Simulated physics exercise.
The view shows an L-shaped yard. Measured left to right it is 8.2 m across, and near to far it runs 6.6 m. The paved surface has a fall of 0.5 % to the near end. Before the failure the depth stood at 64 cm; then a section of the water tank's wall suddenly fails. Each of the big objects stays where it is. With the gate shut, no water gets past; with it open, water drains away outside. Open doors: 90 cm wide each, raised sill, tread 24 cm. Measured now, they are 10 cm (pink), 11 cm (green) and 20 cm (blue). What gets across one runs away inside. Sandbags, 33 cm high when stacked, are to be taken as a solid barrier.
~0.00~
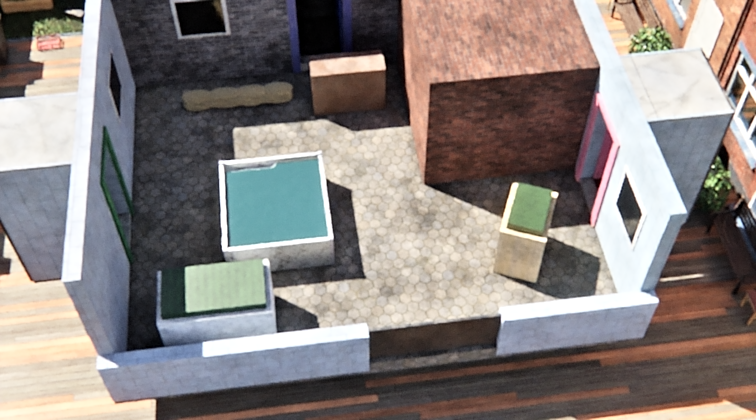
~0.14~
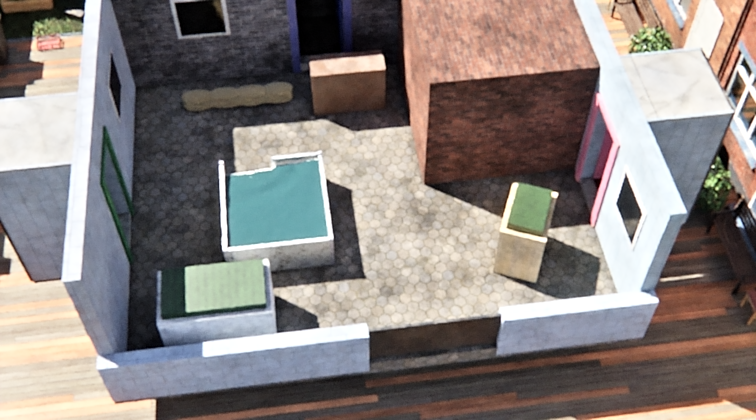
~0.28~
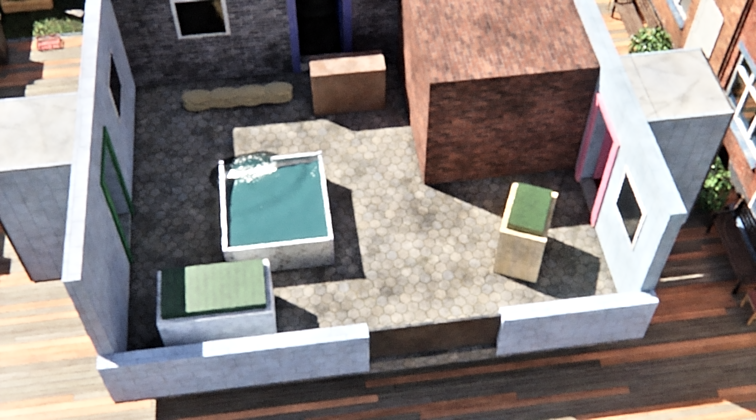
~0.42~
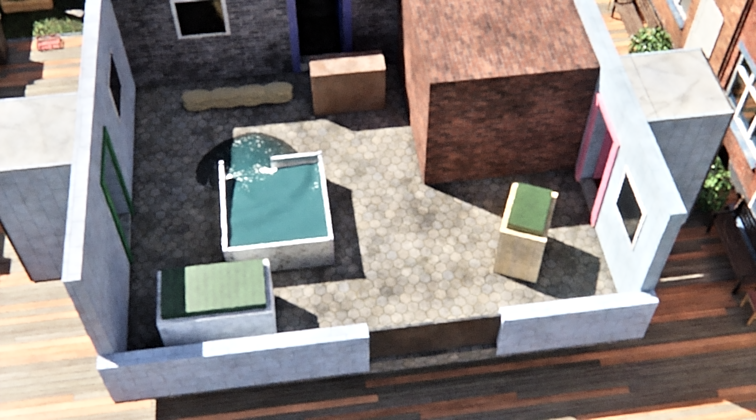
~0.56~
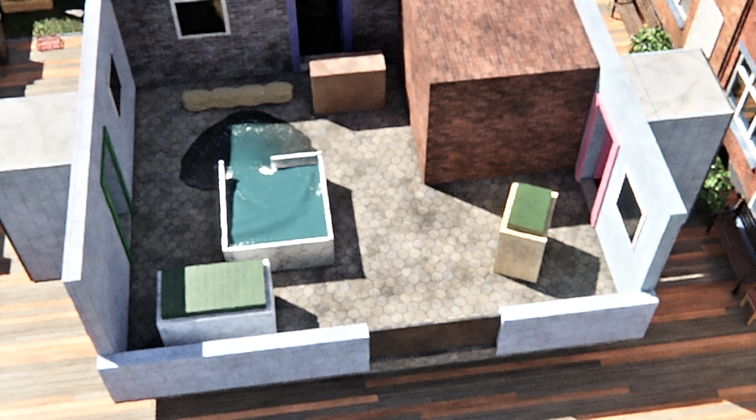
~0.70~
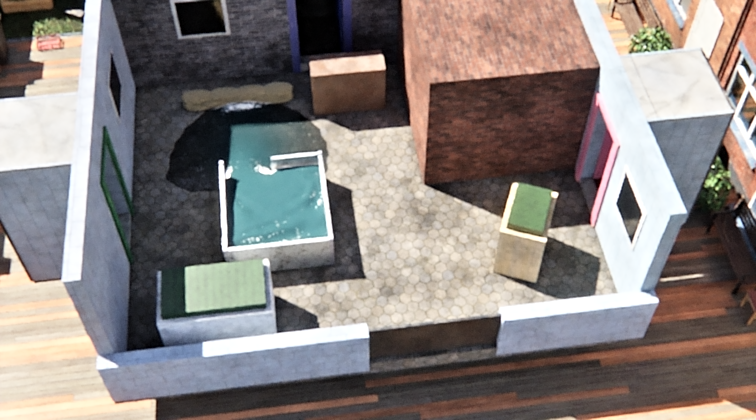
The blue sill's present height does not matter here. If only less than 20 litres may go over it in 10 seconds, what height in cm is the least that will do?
It needs to be about 12 cm high.
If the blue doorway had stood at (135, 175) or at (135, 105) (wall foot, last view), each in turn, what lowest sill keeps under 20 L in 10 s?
5.5 and 21 cm.
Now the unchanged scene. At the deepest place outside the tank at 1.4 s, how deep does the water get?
34 cm.
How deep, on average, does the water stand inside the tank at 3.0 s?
Roughly 28 cm.
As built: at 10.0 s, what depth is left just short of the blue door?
11.0 cm.
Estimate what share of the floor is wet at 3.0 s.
Some 35 per cent of it.
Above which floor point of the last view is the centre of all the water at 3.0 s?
(253, 166) or so.
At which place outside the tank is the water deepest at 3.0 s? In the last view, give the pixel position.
At about (136, 97).
After 1.4 s water covers 15 % of the floor, deepest (34 cm) near (241, 183); 2 cm at the blue door, 0 litres in over its 20 cm sill.
After 3.0 s water covers 35 % of the floor, deepest (26 cm) near (136, 97); 12 cm at the blue door, 0 litres in over its 20 cm sill.
After 10.0 s water covers 85 % of the floor, deepest (12 cm) near (326, 91); 11 cm at the blue door, 0 litres in over its 20 cm sill.
At the blue door as built, the water arrived by 1.4 s and peaked near 14 cm at 2.4 s.
With a sill of 11 cm, 30 litres would have come in within the 10 s; with 13 cm, 13 litres. So under 20 litres takes about 12 cm.
